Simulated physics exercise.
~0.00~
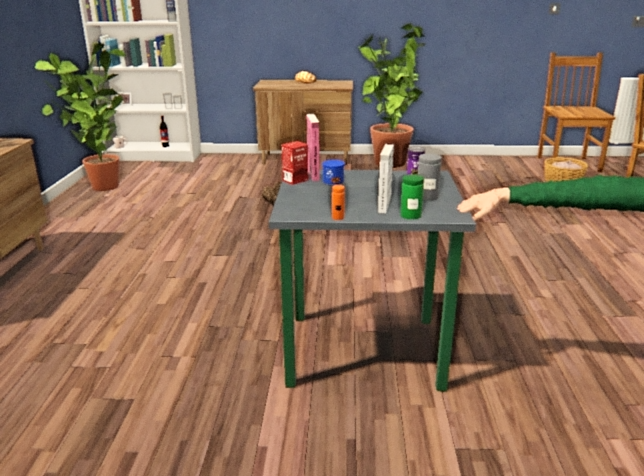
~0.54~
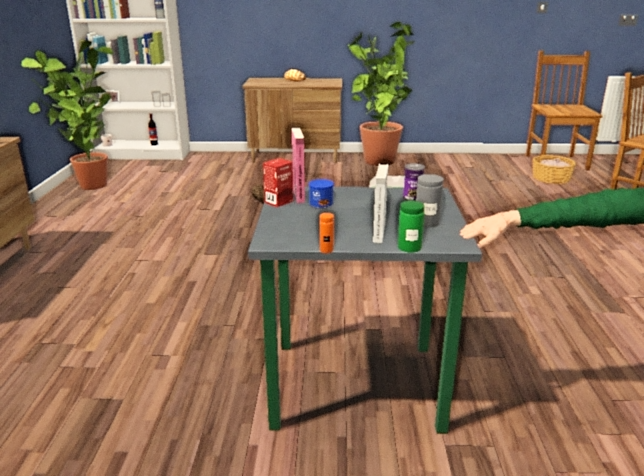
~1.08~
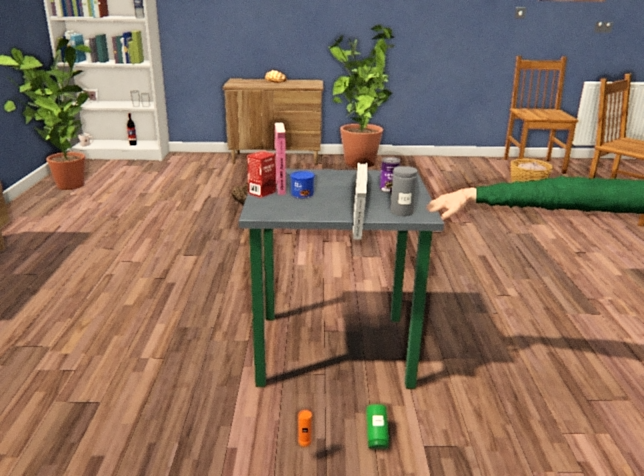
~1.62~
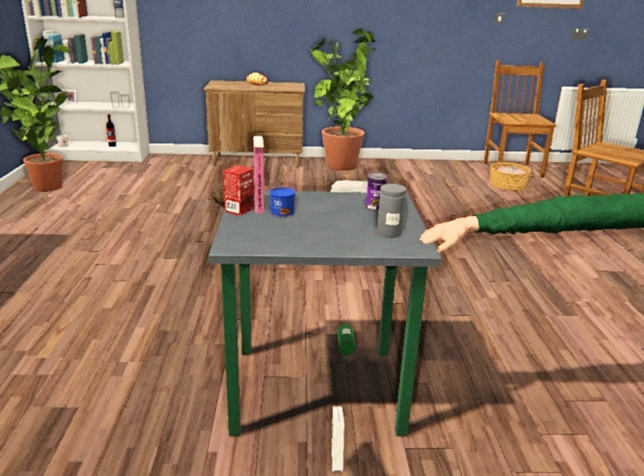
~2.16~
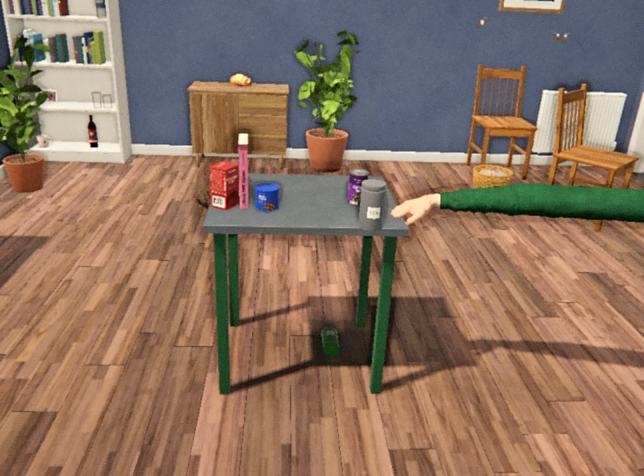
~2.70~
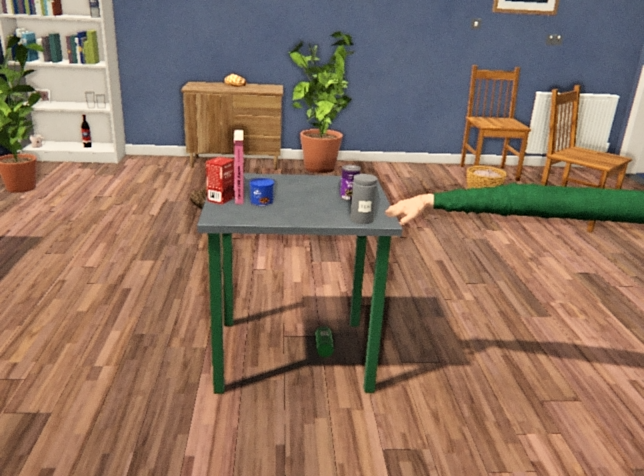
Green-legged table jolting beside an outstretched arm, orange shaker, green jar and white book falling off, five items left standing on top.
